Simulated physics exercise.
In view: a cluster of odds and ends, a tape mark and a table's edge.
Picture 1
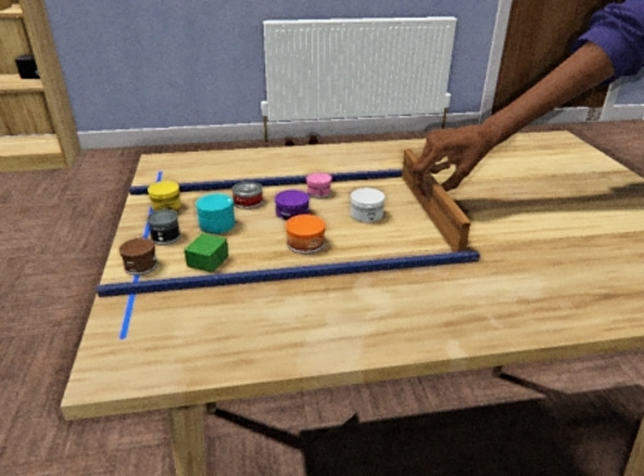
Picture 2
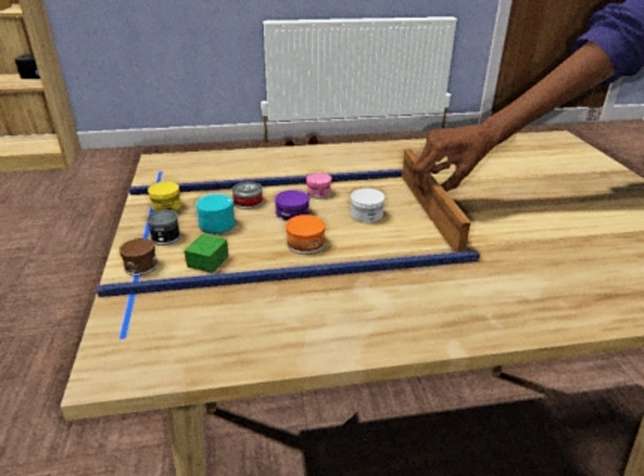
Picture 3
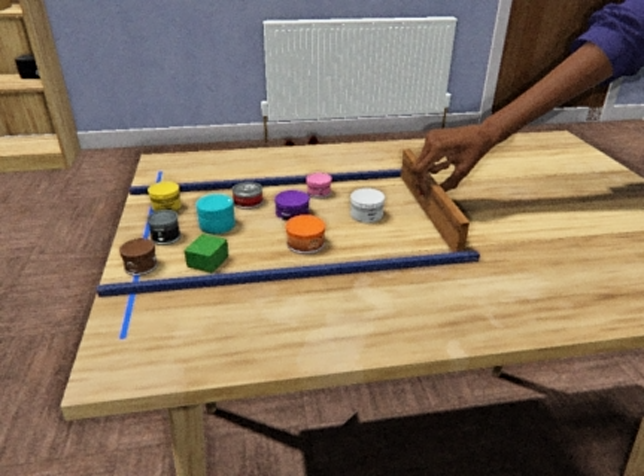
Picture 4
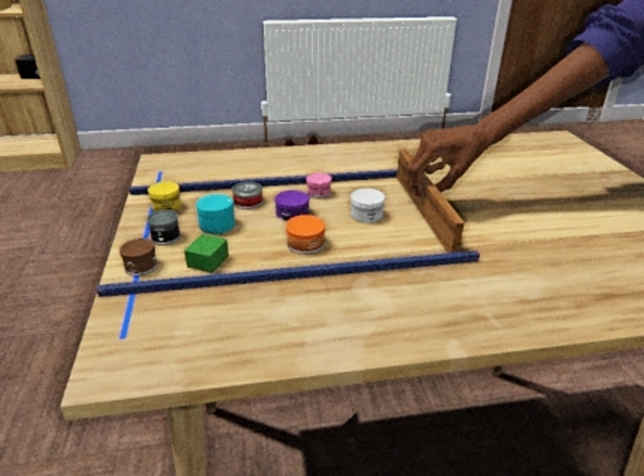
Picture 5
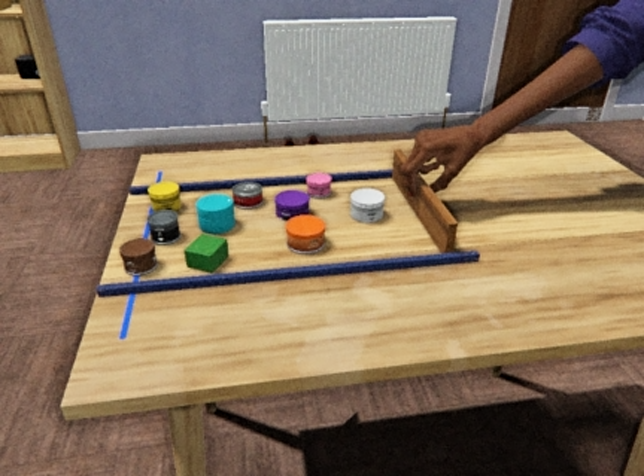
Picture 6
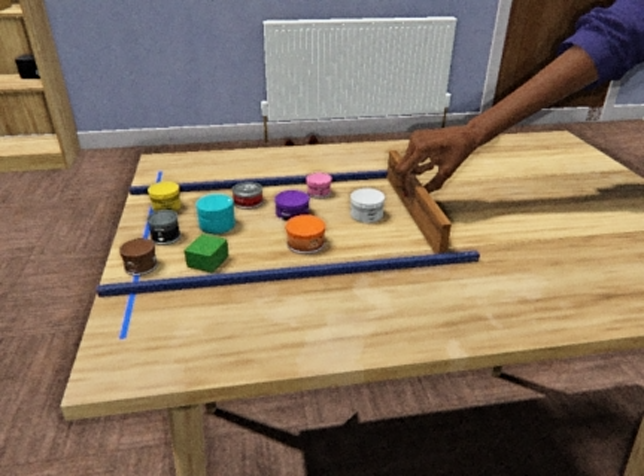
The clip shows small colourful tubs, tins and a green block between two dark blue rails on a wooden table, near a blue tape line, while a hand slides a wooden board slightly left without touching them.
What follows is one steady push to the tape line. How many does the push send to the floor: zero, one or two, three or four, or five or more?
As it turns out, the number that fall off is five or more.
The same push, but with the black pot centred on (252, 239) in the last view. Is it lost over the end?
From there it falls.
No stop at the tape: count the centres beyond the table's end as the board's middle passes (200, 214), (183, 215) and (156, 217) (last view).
In that order 0, 1 and 5.
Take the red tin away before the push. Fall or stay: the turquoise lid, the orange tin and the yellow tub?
The turquoise lid falls; the orange tin survives; the yellow tub tumbles off.
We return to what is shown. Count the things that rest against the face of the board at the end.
That makes 5.
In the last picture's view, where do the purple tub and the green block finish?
About (131, 210), and the other about (119, 271).
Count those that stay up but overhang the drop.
It comes to 3.
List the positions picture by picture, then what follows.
Brown pot (139, 256); yellow tub (165, 198); black pot (164, 227); board (431, 196); tape (146, 234), in the first frame.
Yellow tub (165, 198); turquoise lid (216, 214), in the second frame.
Black pot (164, 227); red tin (248, 196), in the third frame.
Brown pot (139, 257); purple tub (292, 206), in the fourth frame.
Yellow tub (165, 198); orange tin (306, 235), in the fifth frame.
Brown pot (139, 257); yellow tub (165, 198); black pot (164, 227); board (414, 198); tape (146, 234), in the sixth frame.
Soon after, none off yet; brown pot at rest near (139, 257); yellow tub at rest near (165, 198); black pot at rest near (164, 227).
By the end, the number that fall off is five or more; fallen, red tin, turquoise lid, black pot, yellow tub and brown pot.
